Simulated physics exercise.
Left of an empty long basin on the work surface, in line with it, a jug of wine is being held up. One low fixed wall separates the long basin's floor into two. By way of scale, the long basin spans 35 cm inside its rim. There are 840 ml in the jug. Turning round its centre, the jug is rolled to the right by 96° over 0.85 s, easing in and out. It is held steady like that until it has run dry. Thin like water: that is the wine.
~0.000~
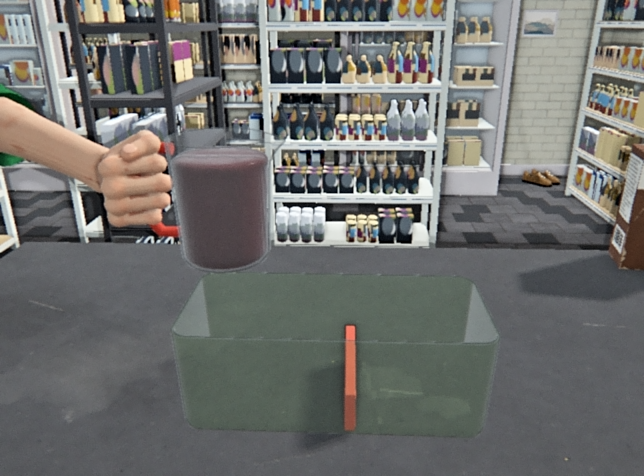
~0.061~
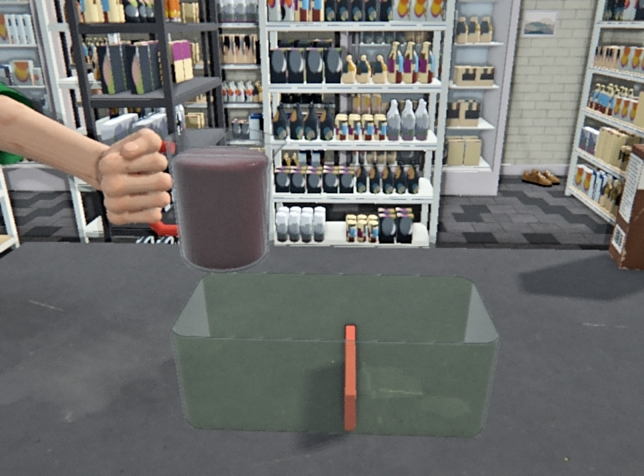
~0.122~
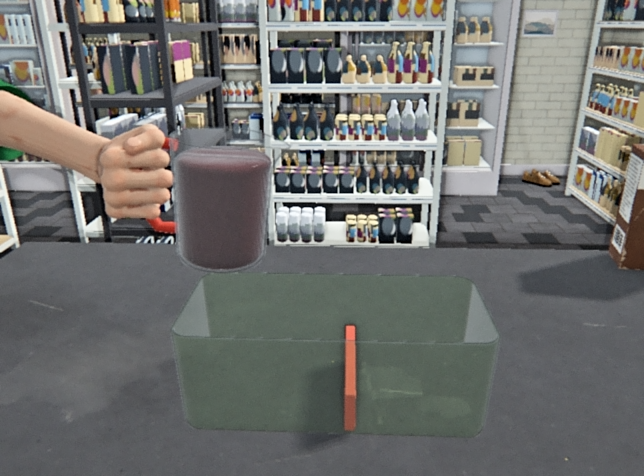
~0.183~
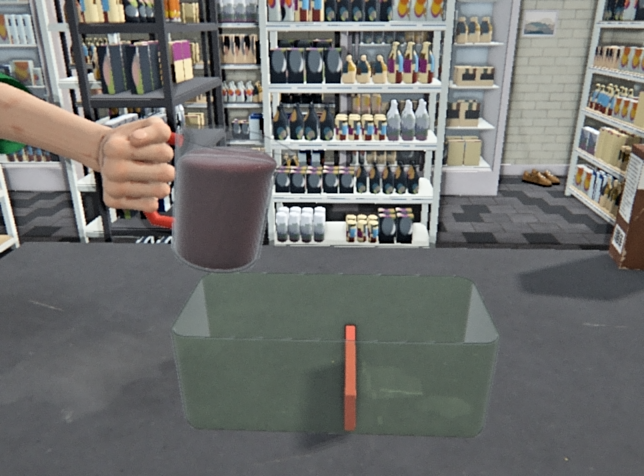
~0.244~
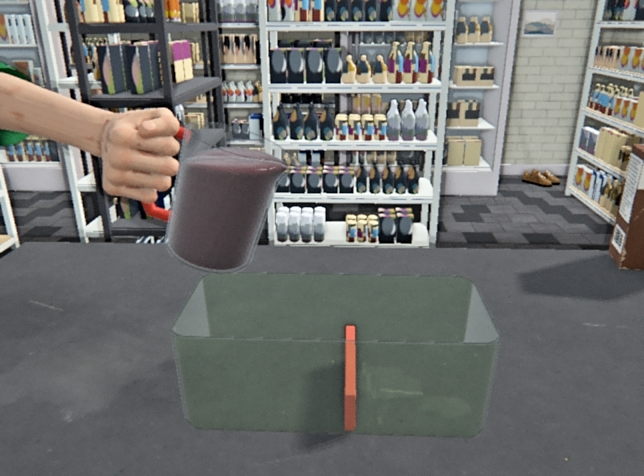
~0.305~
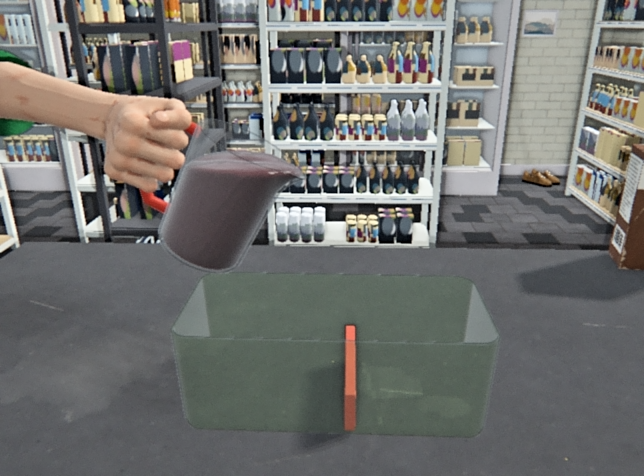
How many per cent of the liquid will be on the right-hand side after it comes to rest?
Some 68 per cent will be on the right-hand side.
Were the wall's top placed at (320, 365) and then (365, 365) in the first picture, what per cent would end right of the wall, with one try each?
The first gives near 95 per cent and the second near 40 per cent.
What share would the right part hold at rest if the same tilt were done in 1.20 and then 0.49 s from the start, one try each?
Result: 70 per cent, then 65 per cent.
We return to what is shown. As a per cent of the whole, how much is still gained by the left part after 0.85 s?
20 %.
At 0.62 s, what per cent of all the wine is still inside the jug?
72 %.
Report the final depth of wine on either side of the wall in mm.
Roughly 10 mm on the left side and 26 mm on the right side.
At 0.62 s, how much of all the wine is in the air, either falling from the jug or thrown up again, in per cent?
About 18 per cent.
Then, 0.62 s in, the tilt is 79° and 72 per cent is still to pour, 0 is left of the wall and 11 right of it.
Then, 0.85 s in, the tilt is 96° and 30 per cent is still to pour, 11 is left of the wall and 43 right of it.
Then, 1.09 s in, the tilt is 96° and 9 per cent is still to pour, 20 is left of the wall and 67 right of it.
Then, 1.35 s in, the tilt is 96° and 2 per cent is still to pour, 29 is left of the wall and 68 right of it.
Finally, 32 per cent lies left of the wall, 68 right of it and 0 outside.
